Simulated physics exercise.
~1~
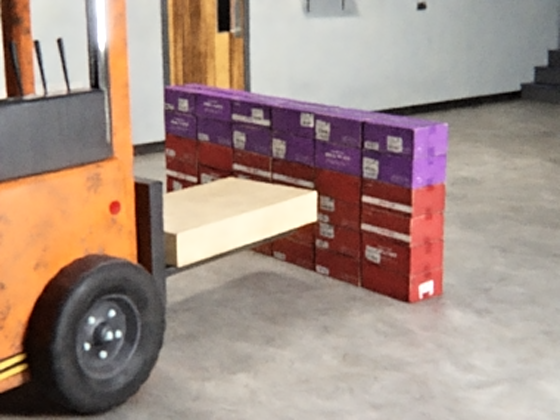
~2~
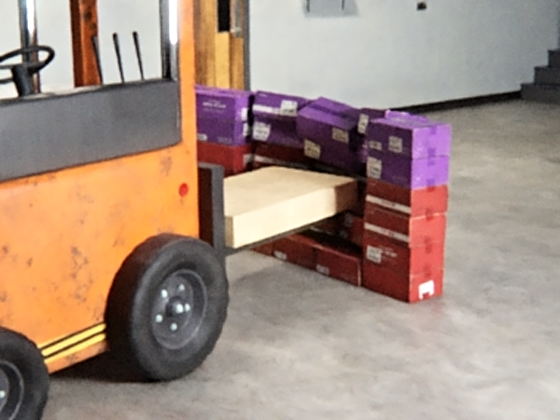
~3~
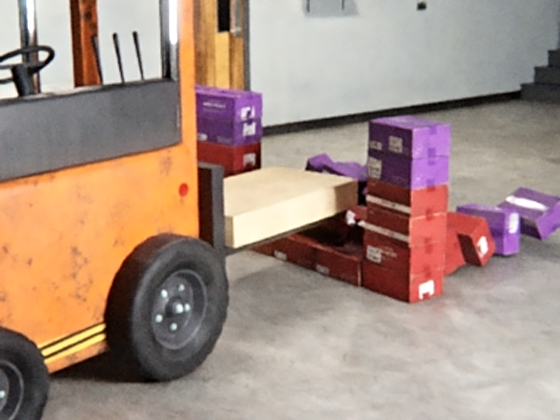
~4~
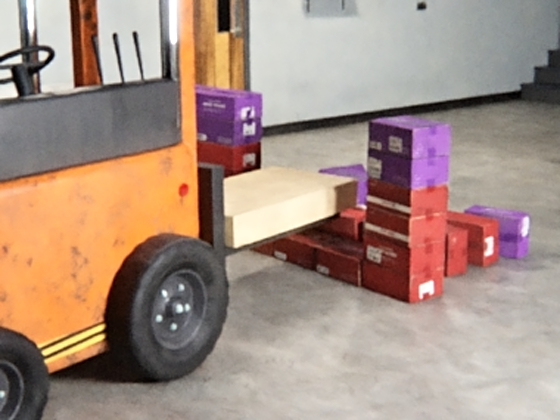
The video shows an orange lift truck moving right and pushing a pale block into a wall of purple and red boxes, then stopping as the middle section tumbles to the floor behind, leaving a standing stack on either side of the gap and scattered boxes beyond.
